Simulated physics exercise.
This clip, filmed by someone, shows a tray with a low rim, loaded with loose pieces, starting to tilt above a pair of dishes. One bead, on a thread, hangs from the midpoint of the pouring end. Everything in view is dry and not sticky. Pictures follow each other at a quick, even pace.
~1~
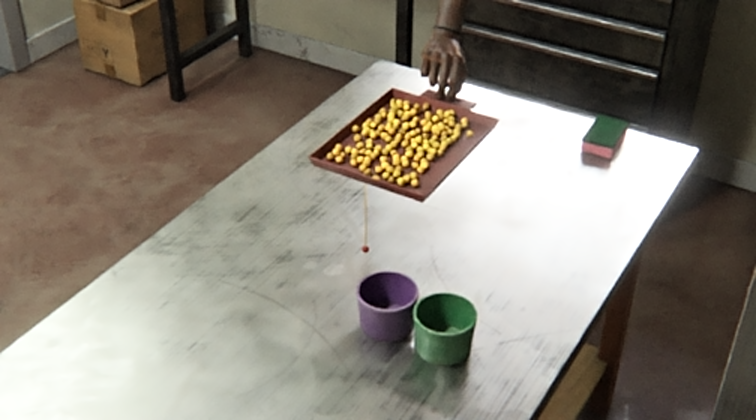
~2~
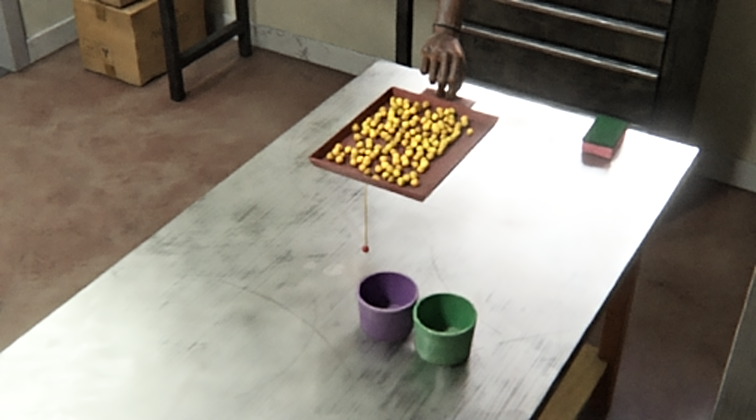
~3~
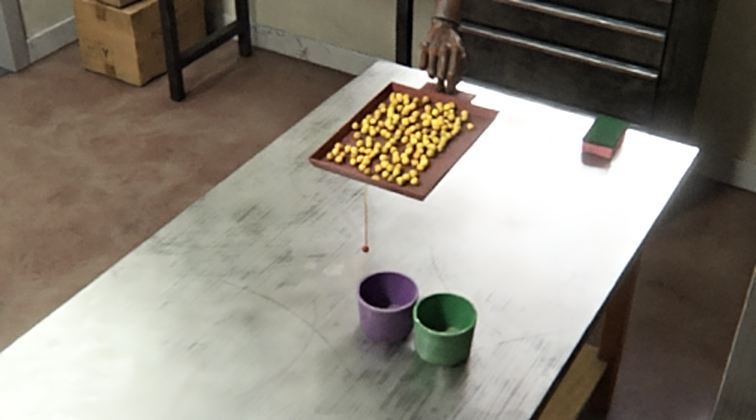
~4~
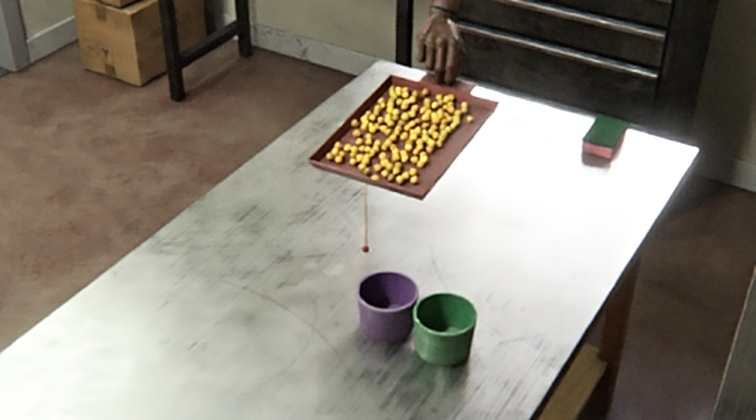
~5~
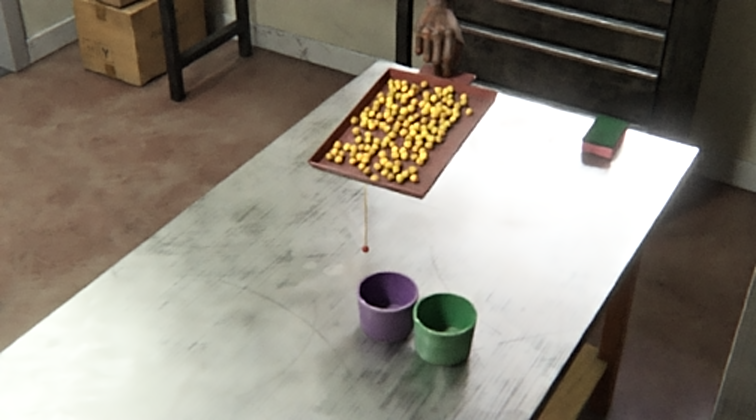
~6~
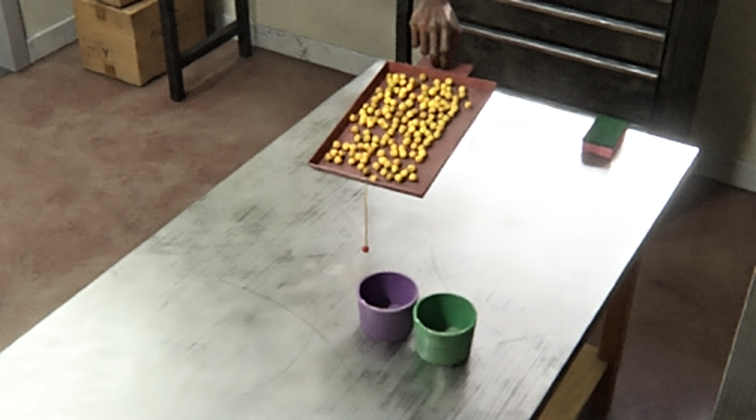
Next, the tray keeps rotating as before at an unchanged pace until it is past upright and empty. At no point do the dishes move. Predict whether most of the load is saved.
I expect the dishes to receive the lesser amount.
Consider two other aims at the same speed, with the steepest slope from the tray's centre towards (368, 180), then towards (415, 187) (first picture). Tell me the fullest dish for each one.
For the first slope the lefthand dish, for the second the lefthand dish.
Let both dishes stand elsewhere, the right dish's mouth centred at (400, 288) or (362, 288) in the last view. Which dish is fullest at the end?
Taking the places in turn, it's the left side and then the left side.
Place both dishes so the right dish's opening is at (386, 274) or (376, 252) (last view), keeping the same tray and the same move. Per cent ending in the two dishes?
Respectively 40 percent and 10 percent.
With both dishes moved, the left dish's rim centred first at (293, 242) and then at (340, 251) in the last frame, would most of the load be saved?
Try 1: A majority of it. Try 2: A minority of it.
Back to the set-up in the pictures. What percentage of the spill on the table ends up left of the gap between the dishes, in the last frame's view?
Roughly 100 %.
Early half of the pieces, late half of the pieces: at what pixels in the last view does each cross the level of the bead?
About (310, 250), and after that about (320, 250).
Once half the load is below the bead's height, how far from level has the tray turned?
Around 105° of tilt.
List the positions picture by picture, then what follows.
Corners of the pouring end near (314, 156) and (423, 193), level; middle of the load near (409, 137), puffed corn balls; left dish near (372, 321); right dish near (430, 345); bead on its thread near (366, 249), in the first picture.
Corners of the pouring end near (314, 156) and (423, 193), level; middle of the load near (409, 136), in the second picture.
Corners of the pouring end near (313, 157) and (423, 192), tipped barely, lowest at the left corner; middle of the load near (408, 133), in the third picture.
Corners of the pouring end near (313, 159) and (422, 192), tipped a little, lowest at the left corner; middle of the load near (408, 128), in the fourth picture.
Corners of the pouring end near (312, 160) and (421, 191), tipped a little, lowest at the left corner; middle of the load near (407, 124), in the fifth picture.
Corners of the pouring end near (312, 161) and (420, 190), tipped clearly, lowest at the left corner; middle of the load near (406, 120); left dish near (372, 321); right dish near (430, 345), in the sixth picture.
Shortly afterwards, tray tipped steeply; all but a few on the tray; only a few in the air.
Next, tray tipped right over; near half on the tray; a little outside both; near half in the air.
Some moments later, tray tipped past a quarter turn; only a few in the left dish; all but a few outside both.
In the end, tray tipped past a quarter turn; none at all in the right dish; only a few in the left dish; all but a few outside both.
